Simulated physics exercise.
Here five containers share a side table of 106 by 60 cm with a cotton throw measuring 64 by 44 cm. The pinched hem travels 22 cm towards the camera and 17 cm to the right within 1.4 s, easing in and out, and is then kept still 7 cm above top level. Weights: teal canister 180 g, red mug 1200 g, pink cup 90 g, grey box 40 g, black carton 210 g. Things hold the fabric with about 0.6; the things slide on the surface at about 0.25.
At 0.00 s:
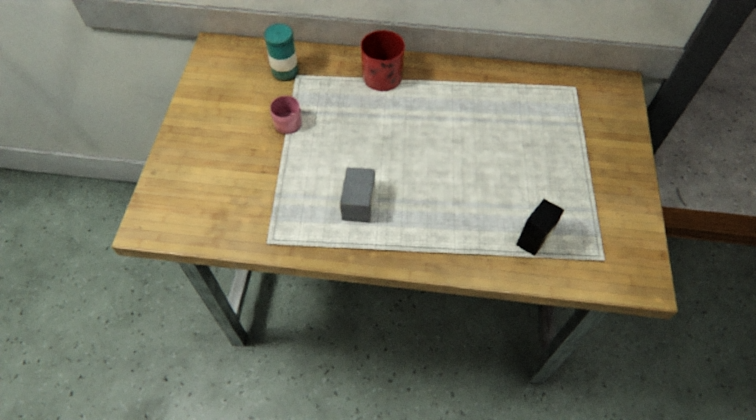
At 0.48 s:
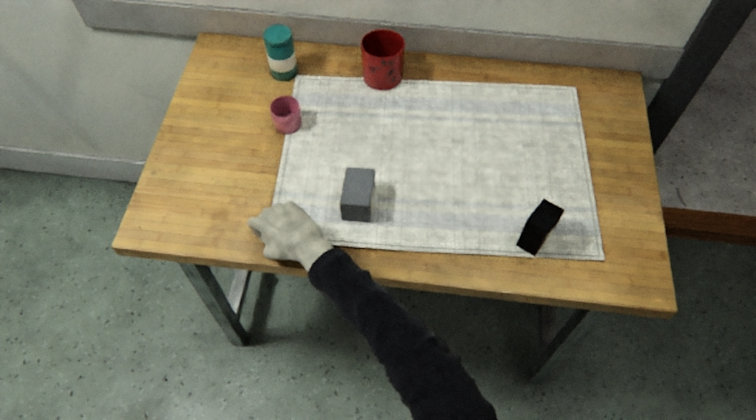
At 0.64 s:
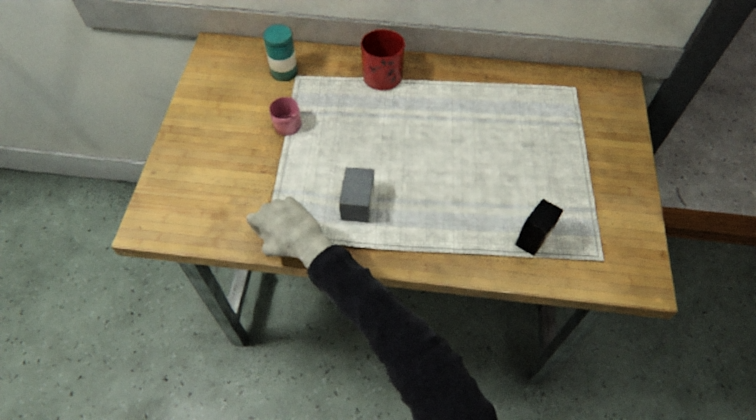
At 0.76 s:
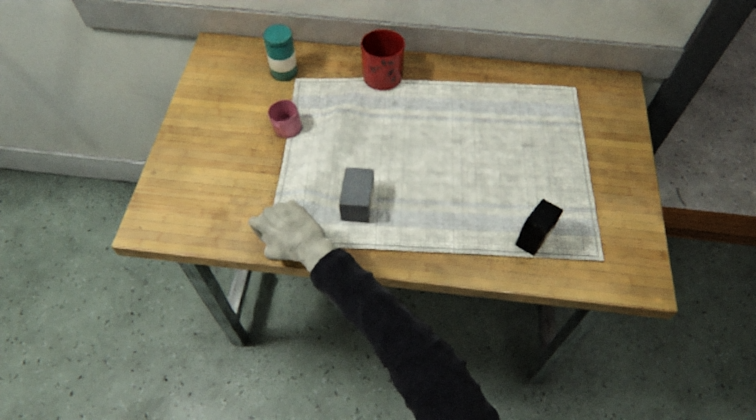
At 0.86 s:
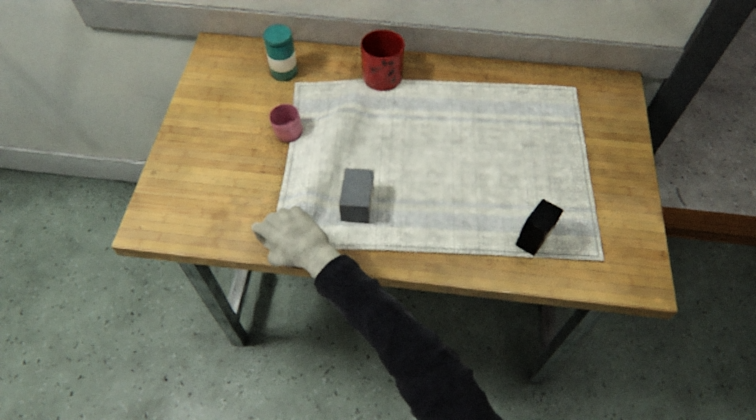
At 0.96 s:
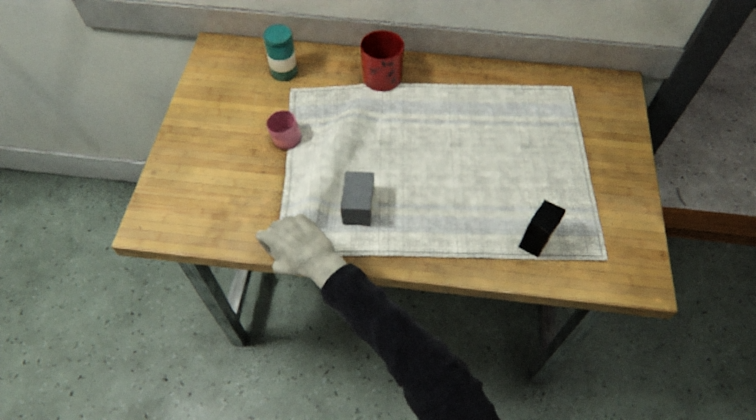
On a wooden side table, a teal canister, a red mug, a pink cup, a grey box and a black carton sit on or around a pale cloth. A dark-sleeved arm reaches in and grips the cloth's near left corner, then drags it slightly towards the viewer and right, creasing the fabric as the pink cup shifts a little nearer.
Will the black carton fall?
Result: Black carton keeps to the top.
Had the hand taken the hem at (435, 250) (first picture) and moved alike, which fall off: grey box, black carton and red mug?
In that case: Grey box goes over, black carton drops off, red mug stays on.
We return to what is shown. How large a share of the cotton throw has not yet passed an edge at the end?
Some 80 per cent of it.
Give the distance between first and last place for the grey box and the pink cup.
Grey box 20 cm, pink cup 30 cm.
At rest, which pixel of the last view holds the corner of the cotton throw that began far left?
Around (243, 193).
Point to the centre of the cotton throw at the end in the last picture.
Around (412, 217).
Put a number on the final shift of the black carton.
About: Black carton 2 cm.
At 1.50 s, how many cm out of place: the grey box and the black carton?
About: Grey box 10 cm, black carton 2 cm.
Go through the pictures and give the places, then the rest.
The first frame shows shows, black carton (546, 214); cotton throw corners (267, 244) (575, 88) (604, 260).
The second frame shows shows, cotton throw corners (575, 88) (604, 260); grip (266, 240).
The third frame shows shows, cotton throw corners (575, 88) (603, 261); grip (265, 236).
The fourth frame shows shows, pink cup (284, 111); cotton throw corners (575, 88) (603, 261); grip (267, 240).
The fifth frame shows shows, pink cup (285, 115); cotton throw corners (296, 83) (575, 88); grip (270, 246).
The sixth frame shows shows, black carton (548, 216); cotton throw corners (291, 90) (571, 87) (607, 260); grip (275, 253).
At 1.2 s, 95 % of the cotton throw is still over the top; black carton 2 cm off its start, pink cup 9 cm off its start, grey box 6 cm off its start.
At 1.5 s, 90 % of the cotton throw is still over the top; black carton 2 cm off its start, pink cup 18 cm off its start, grey box 12 cm off its start.
At 1.8 s, 85 % of the cotton throw is still over the top; black carton 2 cm off its start at (558, 219), pink cup 24 cm off its start at (269, 205), grey box 18 cm off its start at (369, 269).
At 2.0 s, 80 % of the cotton throw is still over the top; black carton 2 cm off its start, pink cup 28 cm off its start, grey box 20 cm off its start.
At 3.6 s, 80 % of the cotton throw is still over the top; black carton 2 cm off its start at (558, 220), pink cup 28 cm off its start at (265, 220), grey box 20 cm off its start at (382, 280).
